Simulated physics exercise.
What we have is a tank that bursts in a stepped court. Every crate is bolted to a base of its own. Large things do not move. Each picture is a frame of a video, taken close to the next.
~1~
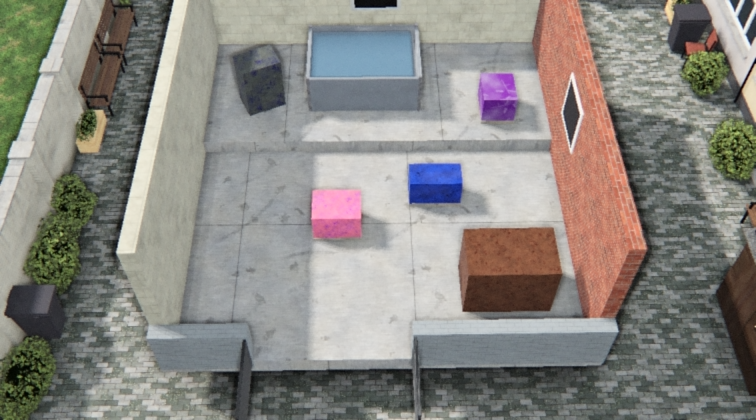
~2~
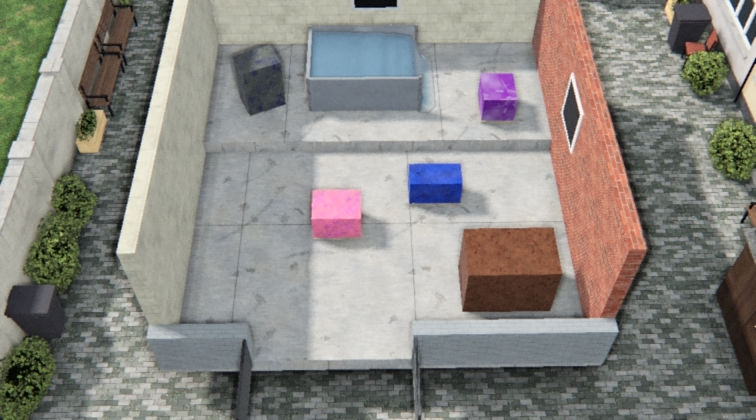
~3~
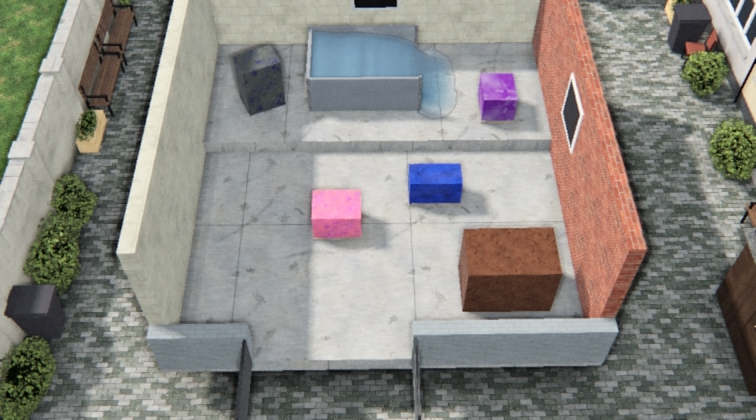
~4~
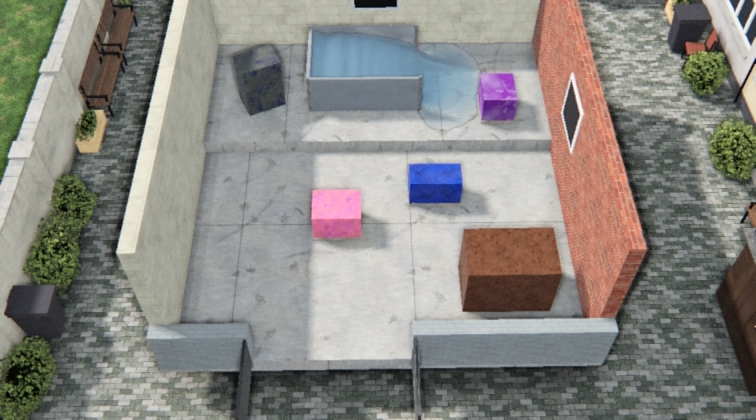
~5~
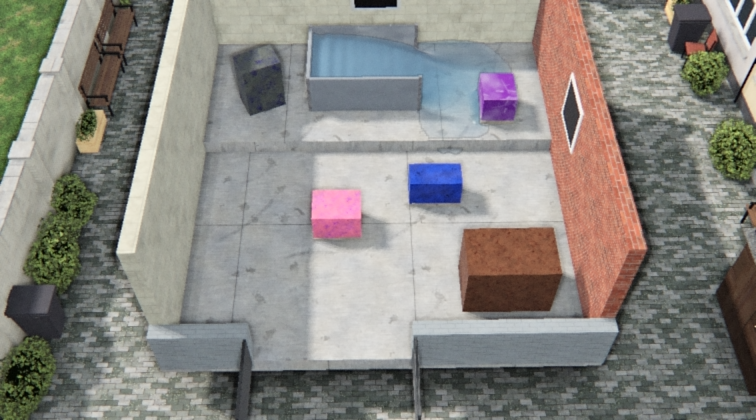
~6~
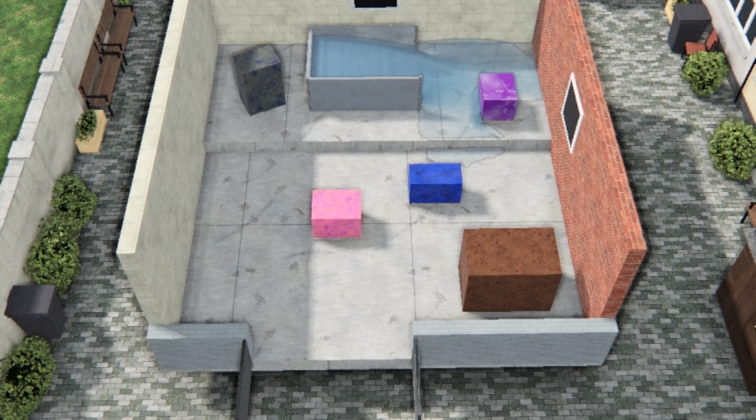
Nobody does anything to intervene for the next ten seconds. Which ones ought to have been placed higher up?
Outcome: The blue crate is within reach of the water; the pink crate is within reach of the water; the purple crate is within reach of the water.
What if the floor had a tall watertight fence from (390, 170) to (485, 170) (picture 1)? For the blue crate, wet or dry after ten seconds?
Looking at it, the blue one is left alone in the end.
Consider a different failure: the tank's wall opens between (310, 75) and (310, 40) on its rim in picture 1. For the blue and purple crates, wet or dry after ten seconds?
Blue: Not reached; purple: Not reached.
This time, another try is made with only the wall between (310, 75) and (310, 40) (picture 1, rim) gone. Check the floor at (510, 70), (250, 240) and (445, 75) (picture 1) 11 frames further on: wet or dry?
Unwetted / soaked / unwetted.
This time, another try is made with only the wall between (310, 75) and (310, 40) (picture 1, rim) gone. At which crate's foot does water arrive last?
My answer: The purple one.
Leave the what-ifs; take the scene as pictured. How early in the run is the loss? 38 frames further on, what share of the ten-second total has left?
It should be close to 15 percent by then.
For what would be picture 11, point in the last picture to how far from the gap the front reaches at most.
Close to (543, 194).
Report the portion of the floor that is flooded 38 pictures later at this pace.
About 80 per cent.
A moment on, water covers 20 % of the floor; the blue crate water round its plinth, the pink crate not reached, the purple crate water round its plinth.
Next, water covers 30 % of the floor; the blue crate water round its plinth, the pink crate not reached, the purple crate water round its plinth.
Then, water covers 40 % of the floor; the blue crate water round its plinth, the pink crate water round its plinth, the purple crate water round its plinth.
Later, water covers 80 % of the floor; the blue crate water round its plinth, the pink crate water round its plinth, the purple crate water round its plinth.
In the end, water covers 90 % of the floor; the blue crate was topped, the pink crate was topped, the purple crate was topped.
